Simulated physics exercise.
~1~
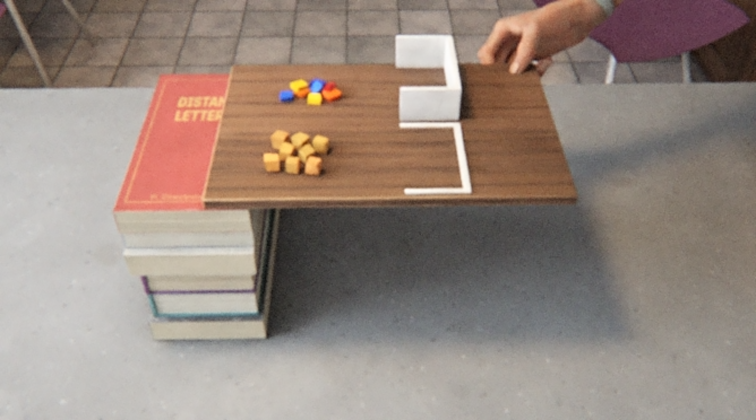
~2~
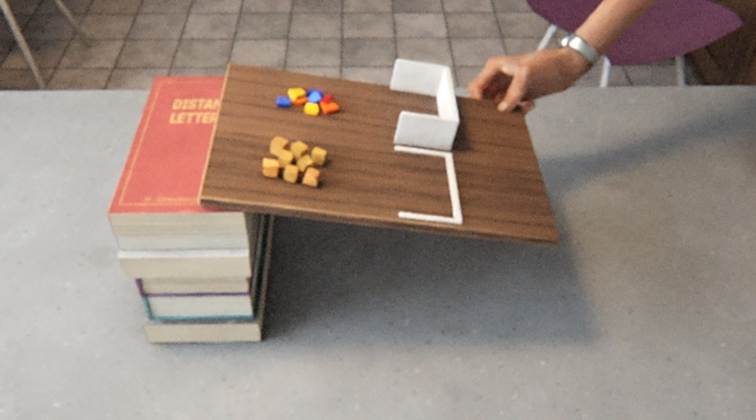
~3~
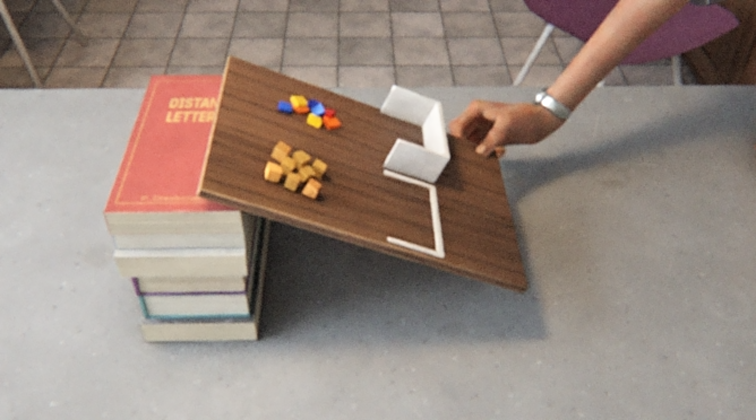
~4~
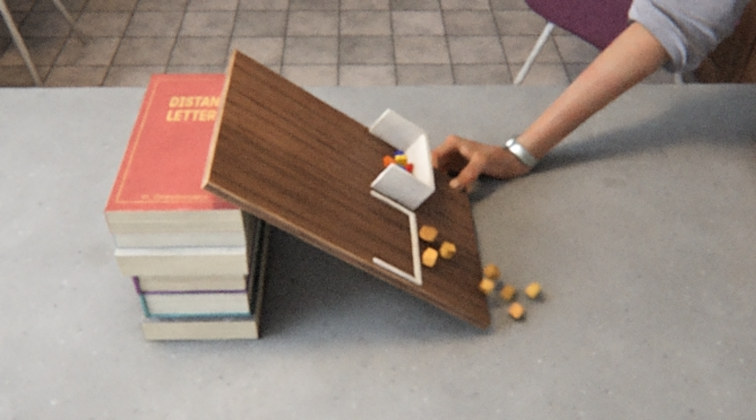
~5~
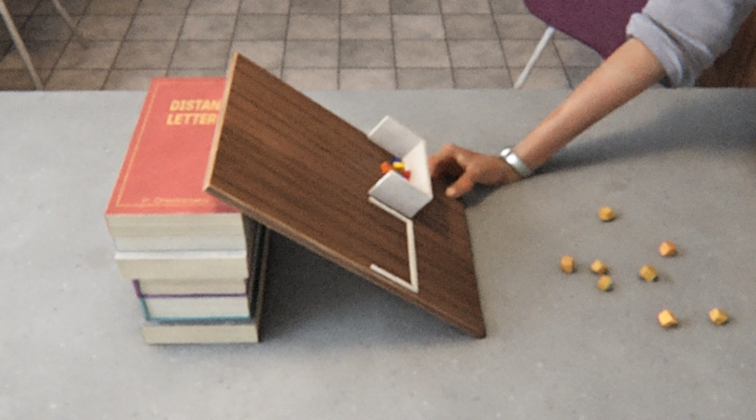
On a grey table, a hand lowered the right end of a wooden board propped on stacked books until it sloped steeply; the orange cubes slid over the low white strip and scattered across the table, while the colourful pieces stayed caught behind the taller white barrier.
